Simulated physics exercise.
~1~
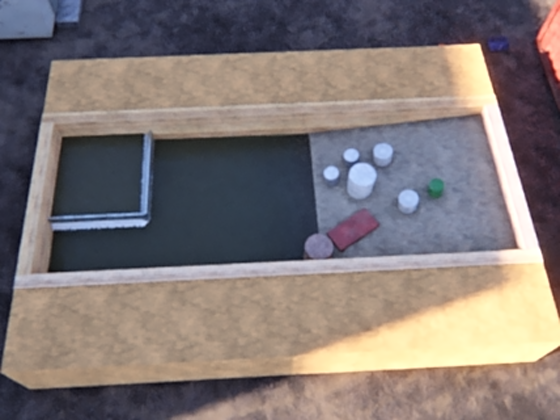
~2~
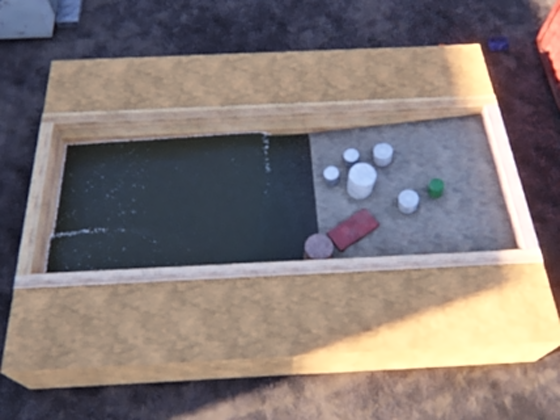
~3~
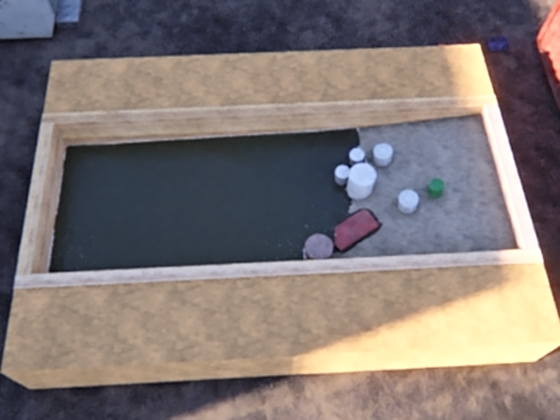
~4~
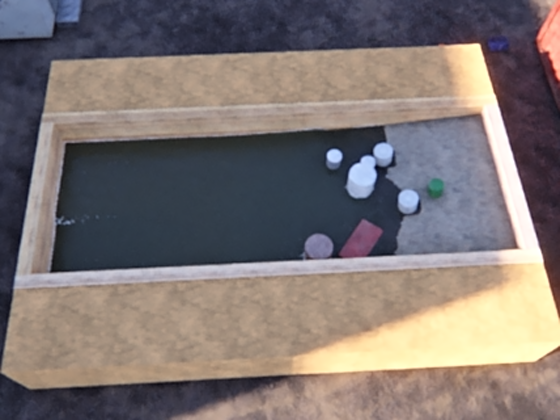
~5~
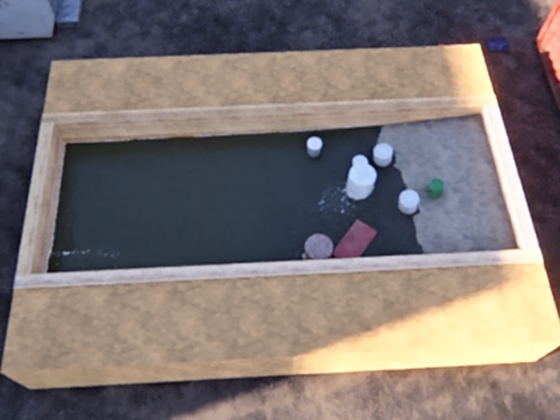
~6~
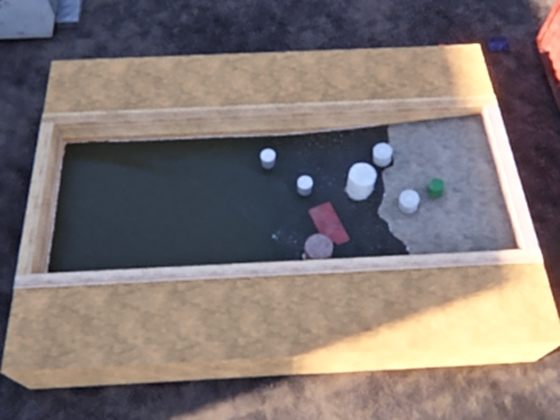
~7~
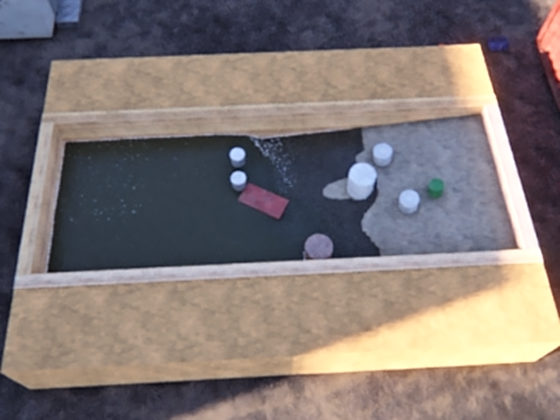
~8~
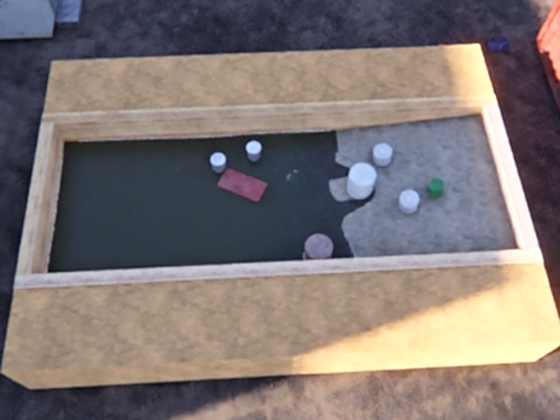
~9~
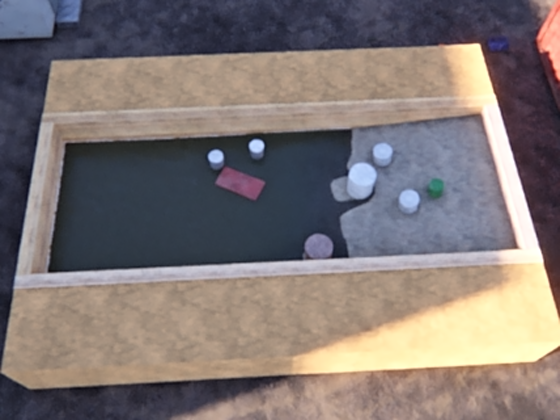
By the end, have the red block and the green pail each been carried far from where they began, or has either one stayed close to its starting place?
The red block was carried a long way left by the water, but the green pail stayed practically where it began on the sand.
